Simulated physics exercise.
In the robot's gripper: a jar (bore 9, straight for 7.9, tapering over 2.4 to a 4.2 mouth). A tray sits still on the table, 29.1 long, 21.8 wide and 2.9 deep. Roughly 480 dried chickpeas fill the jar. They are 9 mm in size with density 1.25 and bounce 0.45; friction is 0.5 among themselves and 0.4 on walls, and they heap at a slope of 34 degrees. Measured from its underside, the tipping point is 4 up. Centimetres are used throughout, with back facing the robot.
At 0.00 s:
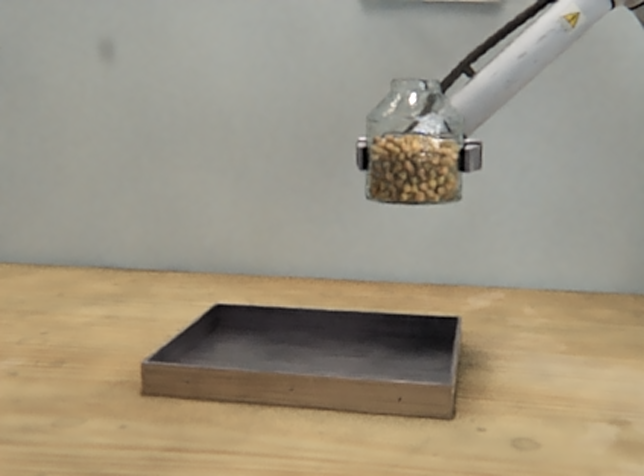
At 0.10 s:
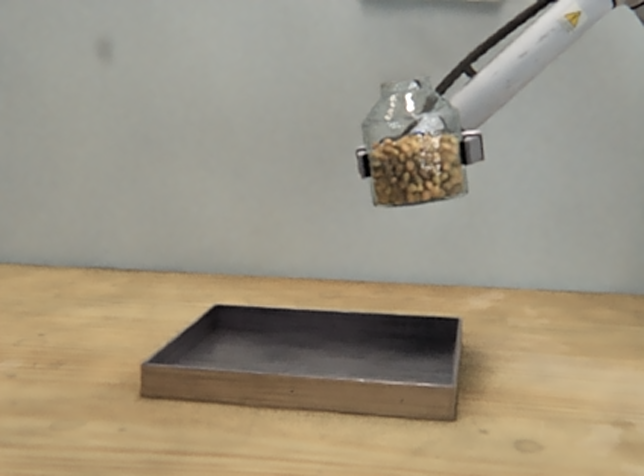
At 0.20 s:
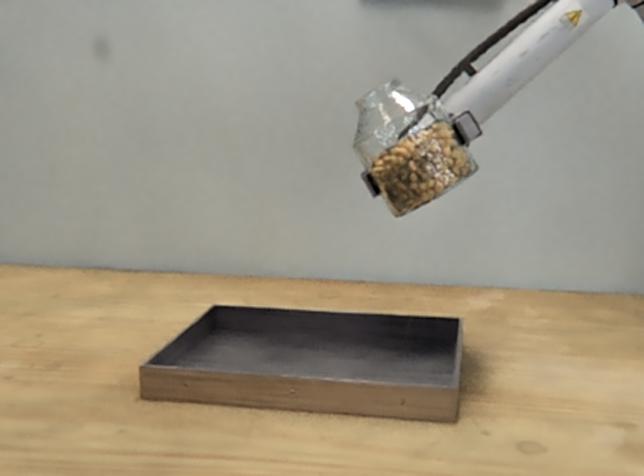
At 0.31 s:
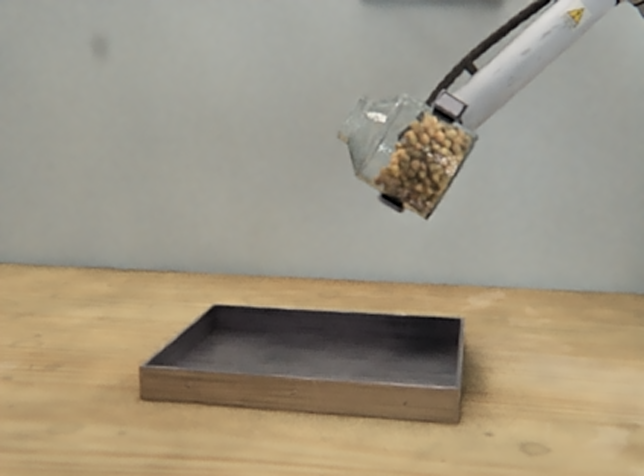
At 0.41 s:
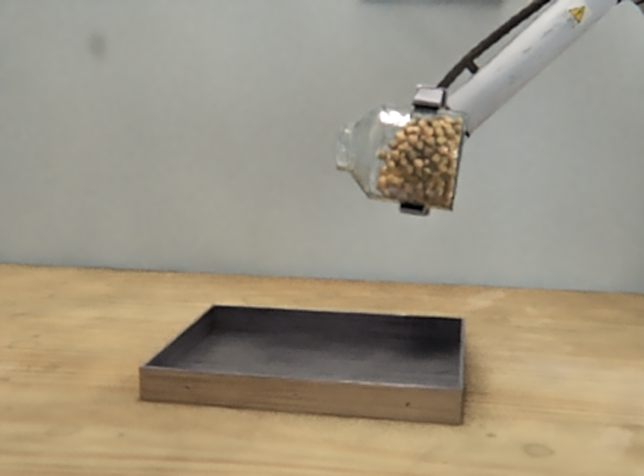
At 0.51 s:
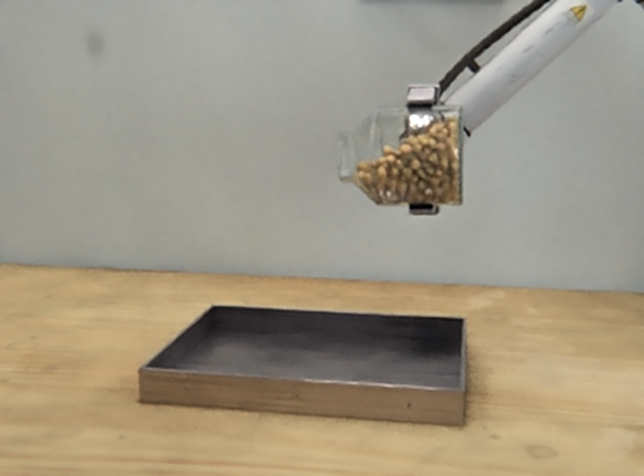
Glass jar of dried chickpeas tilting left onto its side in a robot arm's gripper, chickpeas shifting toward its neck above an empty tray.
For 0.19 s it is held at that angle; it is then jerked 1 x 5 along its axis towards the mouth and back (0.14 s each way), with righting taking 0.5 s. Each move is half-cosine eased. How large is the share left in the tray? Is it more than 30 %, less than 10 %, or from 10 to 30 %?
Less than 10 %.
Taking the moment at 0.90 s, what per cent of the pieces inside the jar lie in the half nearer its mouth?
Close to 65 per cent lies in the mouth half.
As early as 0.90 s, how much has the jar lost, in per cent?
Roughly 0 per cent of the load is no longer in the jar.
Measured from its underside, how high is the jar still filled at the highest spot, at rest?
Roughly 7.0 cm up.
After 0.90 s, tipped 92°, highest piece 25 above the table; 483 in the jar, 1 in the tray.
After 1.29 s, tipped 30°, highest piece 28 above the table; 470 in the jar, 14 in the tray.
After 1.68 s, upright, highest piece 25 above the table; 470 in the jar, 14 in the tray.
After 2.38 s, upright, highest piece 25 above the table; 470 in the jar, 14 in the tray.
In the end, 470 in the jar, 14 in the tray. That is 3 % in the tray.
